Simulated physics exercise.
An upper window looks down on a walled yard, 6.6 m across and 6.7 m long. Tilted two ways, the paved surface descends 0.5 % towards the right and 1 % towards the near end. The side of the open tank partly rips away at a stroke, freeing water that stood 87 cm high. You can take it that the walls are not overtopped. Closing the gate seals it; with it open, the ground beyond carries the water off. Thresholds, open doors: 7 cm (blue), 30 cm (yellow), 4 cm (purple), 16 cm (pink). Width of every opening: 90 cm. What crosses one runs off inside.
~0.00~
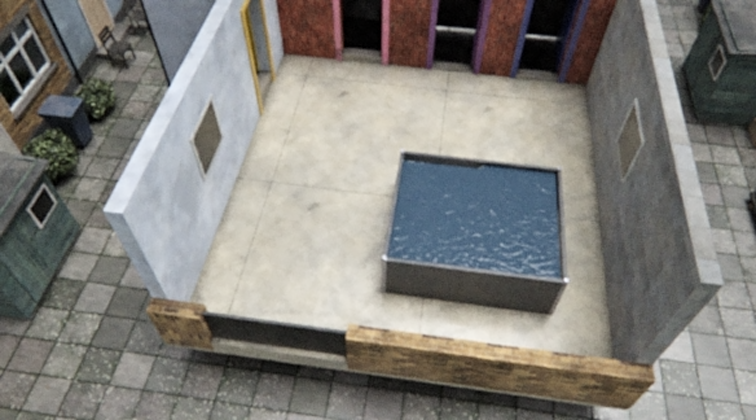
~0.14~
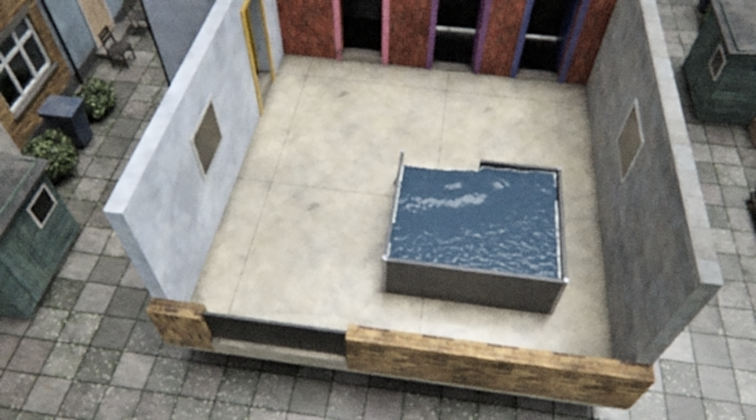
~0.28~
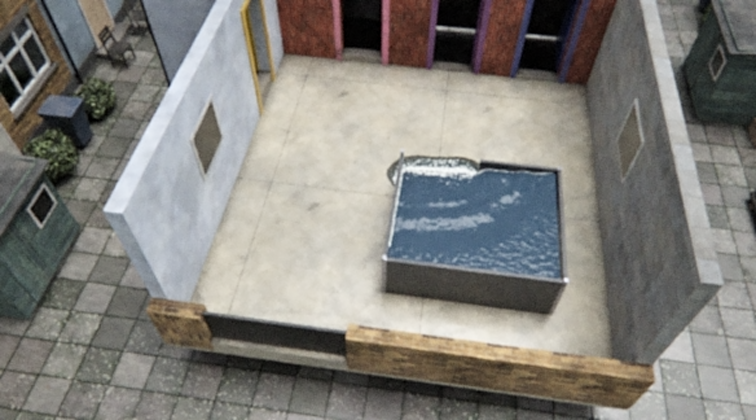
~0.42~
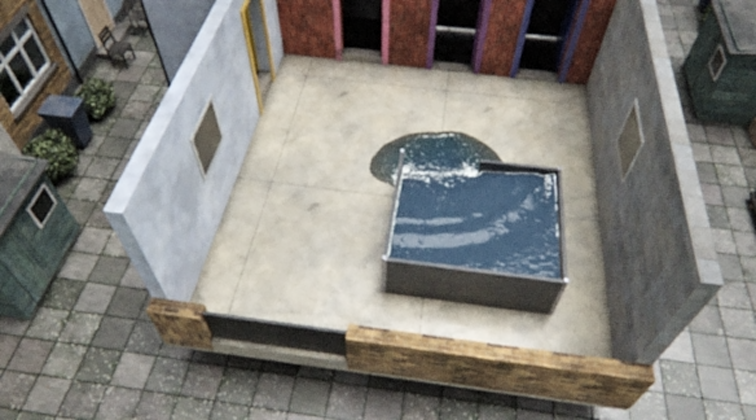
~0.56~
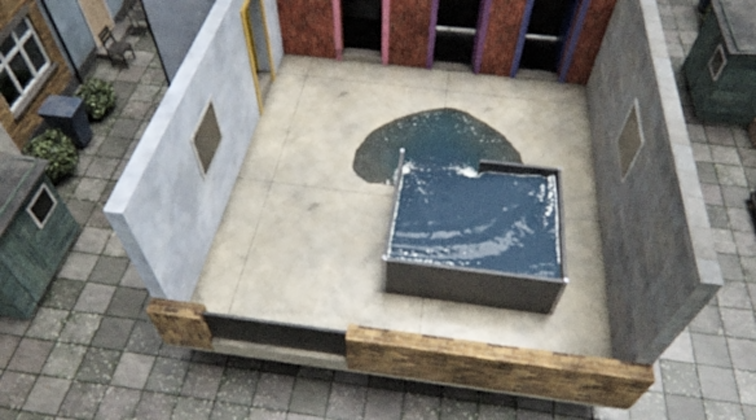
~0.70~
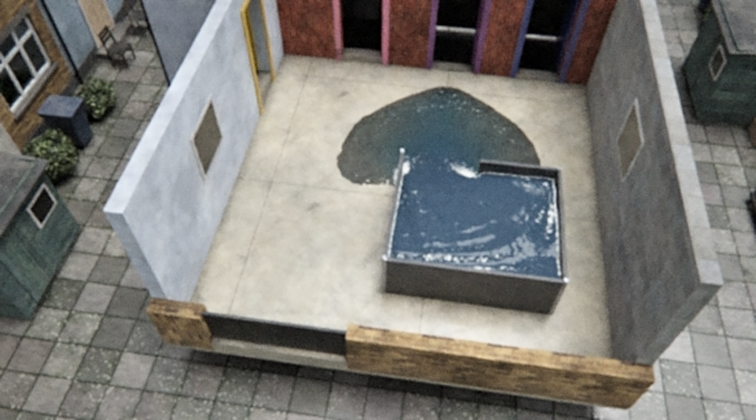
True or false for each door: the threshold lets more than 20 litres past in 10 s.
Blue door true, yellow door false, purple door true, pink door true.
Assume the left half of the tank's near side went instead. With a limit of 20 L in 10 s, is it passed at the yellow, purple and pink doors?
Then: Yellow short of it, purple beyond it, pink short of it.
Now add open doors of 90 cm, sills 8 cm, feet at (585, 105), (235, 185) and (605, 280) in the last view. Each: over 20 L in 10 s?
In that order: Beyond it, short of it, short of it.
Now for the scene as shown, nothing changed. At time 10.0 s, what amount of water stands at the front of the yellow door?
It's some 7.5 centimetres deep.
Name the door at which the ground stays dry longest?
The final one is the yellow door.
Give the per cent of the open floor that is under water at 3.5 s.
50 %.
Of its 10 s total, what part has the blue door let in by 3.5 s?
50 per cent, roughly.
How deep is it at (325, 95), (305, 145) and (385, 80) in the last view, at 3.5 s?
About 14, 2 and 16 cm respectively.
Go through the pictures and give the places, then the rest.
The first frame shows still water, 87 cm deep, in the open tank at (477, 214).
In the second frame, water pours out on the open tank's far side and has run 0.7 m, to a hidden place; typically 11 cm deep outside, 87 cm at the open tank's back.
In the third frame, water pours out on the open tank's far side and has run 1.0 m, to a hidden place; typically 14 cm deep outside, 87 cm at the open tank's back.
In the fourth frame, water pours out on the open tank's far side and has run 1.6 m, to (461, 135); typically 10 cm deep outside, 87 cm at the open tank's back.
In the fifth frame, the front is at (454, 111), 2.2 m from the gap on the open tank's far side; 5.1 m2 of floor is under water; 84 cm left at the back of the open tank.
In the sixth frame, water pours out on the open tank's far side and has run 2.8 m, to (459, 92); typically 6 cm deep outside, 76 cm at the open tank's back.
After 1.4 s water covers 40 % of the floor and is deepest (46 cm) near (424, 182); blue door 13 cm at the sill, 1 L in, yellow door not reached, purple door 12 cm at the sill, 77 L in, pink door 17 cm at the sill, 0 L in.
After 2.2 s water covers 45 % of the floor and is deepest (55 cm) near (283, 58); blue door 19 cm at the sill, 35 L in, yellow door 15 cm at the sill, 0 L in, purple door 24 cm at the sill, 252 L in, pink door 30 cm at the sill, 24 L in.
After 3.5 s water covers 50 % of the floor and is deepest (30 cm) near (289, 64); blue door 17 cm at the sill, 96 L in, yellow door 18 cm at the sill, 0 L in, purple door 24 cm at the sill, 502 L in, pink door 21 cm at the sill, 69 L in.
After 6.0 s water covers 90 % of the floor and is deepest (19 cm) near (609, 383); blue door 13 cm at the sill, 172 L in, yellow door 17 cm at the sill, 0 L in, purple door 16 cm at the sill, 719 L in, pink door 14 cm at the sill, 83 L in.
After 10.0 s water covers 100 % of the floor and is deepest (19 cm) near (584, 380); blue door 9 cm at the sill, 200 L in, yellow door 8 cm at the sill, 0 L in, purple door 9 cm at the sill, 848 L in, pink door 7 cm at the sill, 84 L in.
